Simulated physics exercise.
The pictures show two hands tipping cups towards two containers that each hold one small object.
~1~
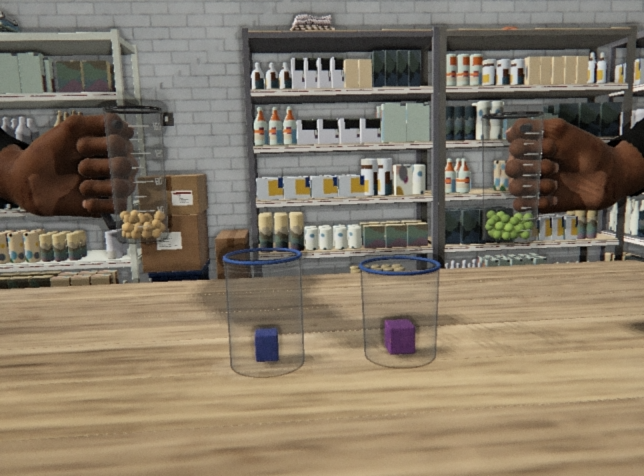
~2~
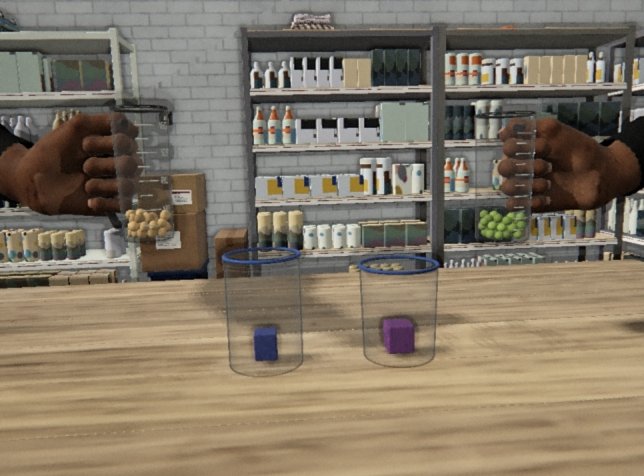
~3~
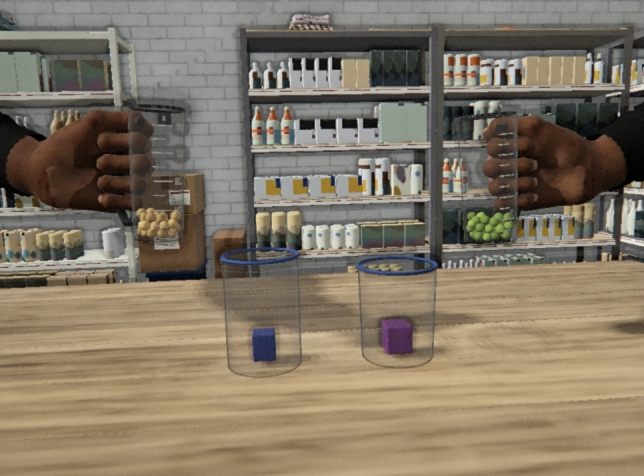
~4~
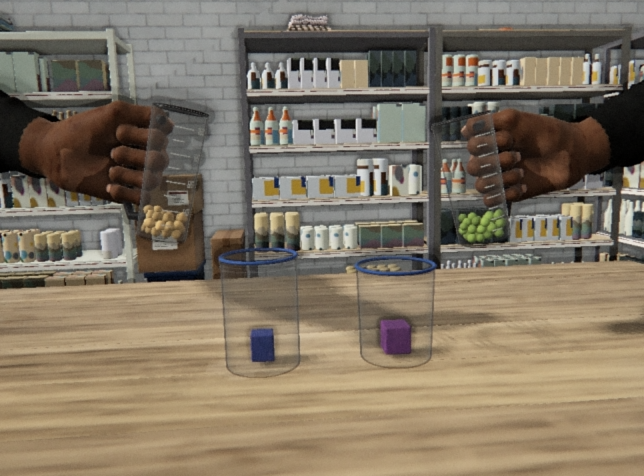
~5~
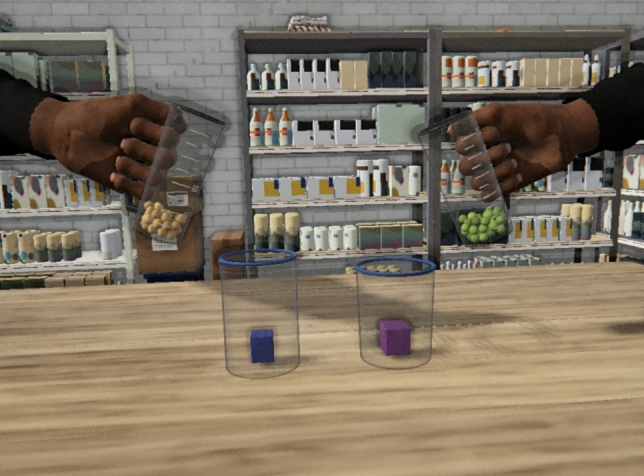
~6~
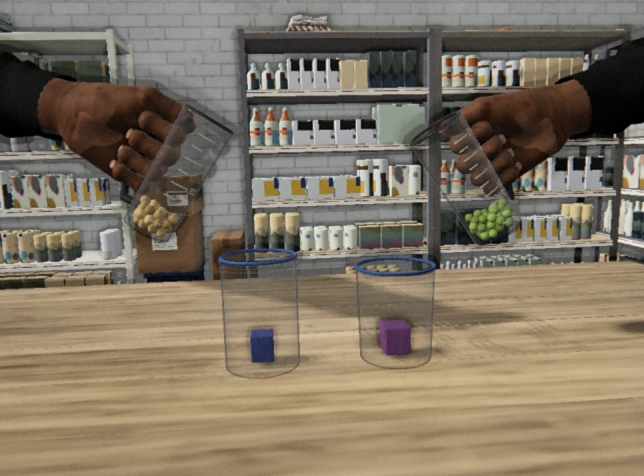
In a storeroom lined with stocked shelves, two hands holding clear cups of small tan and green balls moved slightly inward, then tilted them toward two clear containers holding a blue and a purple block.
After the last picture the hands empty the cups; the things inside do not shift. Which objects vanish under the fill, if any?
On the left it still sticks out, on the right it still sticks out.
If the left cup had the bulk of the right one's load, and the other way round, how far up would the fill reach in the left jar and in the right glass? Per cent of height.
Left about 15, right about 20.
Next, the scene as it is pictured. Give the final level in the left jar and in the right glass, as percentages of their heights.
Near 10 on the left, 25 on the right.
Then, 0.31 s on from there, left jar empty, all of its cupful still in the cup; right glass empty, all of its cupful still in the cup.
Then, 0.71 s on from there, left jar empty, all of its cupful still in the cup; right glass empty, all of its cupful still in the cup.
Then, 1.14 s on from there, left jar nearly empty, the bulk of its cupful still in the cup; right glass nearly empty, near two thirds of its cupful still in the cup.
In the end, left jar nearly empty (surface near (263, 346)), nothing beside it; right glass a quarter full (surface near (395, 331)), nothing beside it; the left thing is still showing; the right thing is still showing.
